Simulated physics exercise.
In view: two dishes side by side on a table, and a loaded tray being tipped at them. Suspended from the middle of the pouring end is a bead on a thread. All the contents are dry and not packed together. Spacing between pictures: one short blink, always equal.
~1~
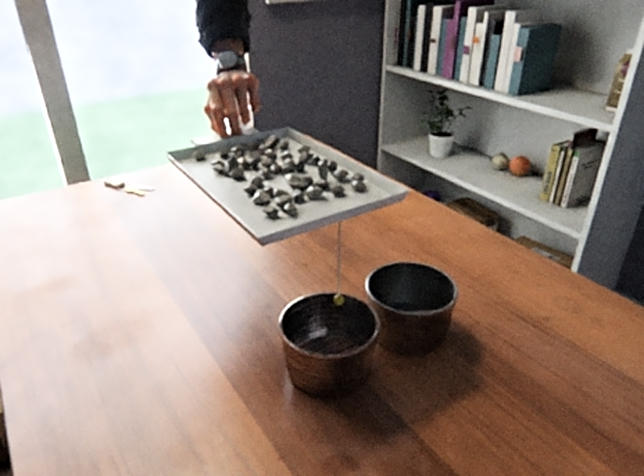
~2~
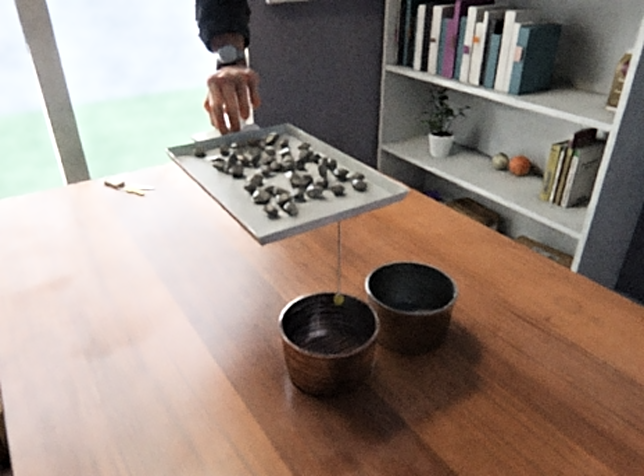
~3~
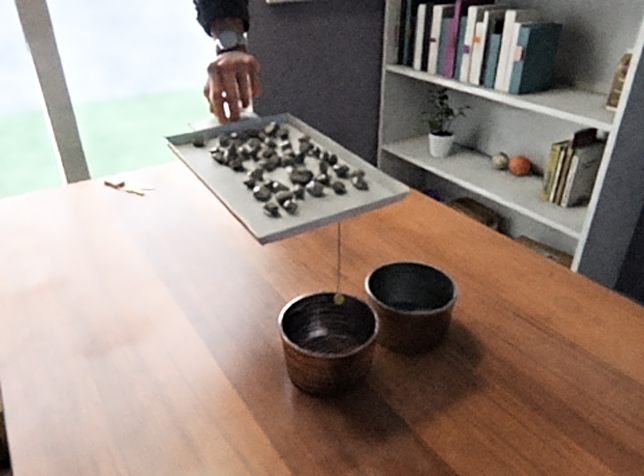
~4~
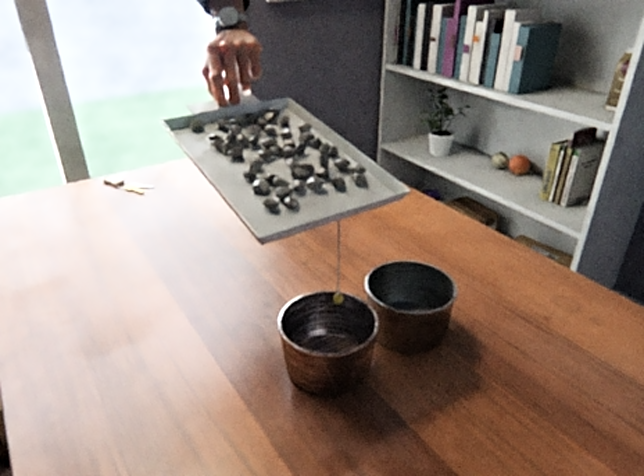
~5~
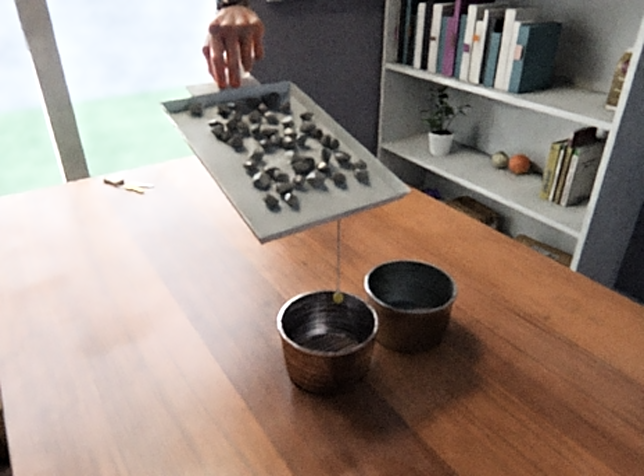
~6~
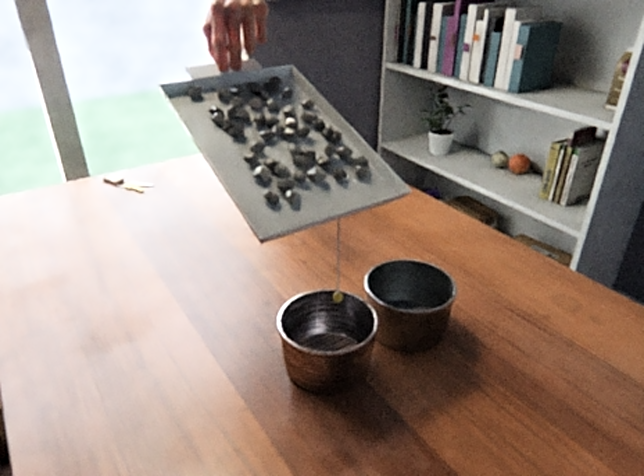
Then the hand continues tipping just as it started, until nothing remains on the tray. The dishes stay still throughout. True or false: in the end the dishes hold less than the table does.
True.
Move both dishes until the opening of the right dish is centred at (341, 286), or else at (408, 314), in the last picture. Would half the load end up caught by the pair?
The first time it's lower than half, the second time higher than half.
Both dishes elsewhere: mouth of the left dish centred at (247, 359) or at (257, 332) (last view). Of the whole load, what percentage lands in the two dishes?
Respectively 50 % and 0 %.
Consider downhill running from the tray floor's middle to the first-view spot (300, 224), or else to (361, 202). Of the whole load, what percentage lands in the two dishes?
40 % then 70 %, roughly.
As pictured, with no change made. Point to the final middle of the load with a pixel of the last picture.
I'd mark it at roughly (372, 388).
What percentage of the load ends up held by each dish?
Left dish: 30 %, right dish: 10 %.
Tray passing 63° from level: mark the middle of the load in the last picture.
Centre estimate: (348, 199).
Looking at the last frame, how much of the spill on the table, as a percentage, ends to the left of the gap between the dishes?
It works out at some 30 percent.
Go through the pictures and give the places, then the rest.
Corners of the pouring end near (261, 233) and (403, 189), level; middle of the load near (276, 168), bits of gravel; left dish near (358, 368); right dish near (441, 327); bead on its thread near (339, 300), in the first picture.
Corners of the pouring end near (261, 233) and (403, 189), level; middle of the load near (276, 166), in the second picture.
Corners of the pouring end near (261, 233) and (404, 189), tipped barely, level across its low end; middle of the load near (276, 159), in the third picture.
Corners of the pouring end near (262, 233) and (404, 189), tipped a little, level across its low end; middle of the load near (276, 149), in the fourth picture.
Corners of the pouring end near (262, 233) and (405, 189), tipped clearly, level across its low end; middle of the load near (277, 139), in the fifth picture.
Corners of the pouring end near (263, 233) and (405, 189), tipped clearly, level across its low end; middle of the load near (278, 130); left dish near (356, 366); right dish near (439, 324), in the sixth picture.
Shortly afterwards, tray tipped steeply; all but a few on the tray; a little in the air.
Next, tray tipped past a quarter turn; a little on the tray; near a quarter in the left dish; a little in the right dish; near half outside both; a little in the air.
Some moments later, tray tipped past a quarter turn; near a quarter in the left dish; a little in the right dish; near two thirds outside both.
In the end, tray tipped past a quarter turn; near a quarter in the left dish; a little in the right dish; near two thirds outside both.
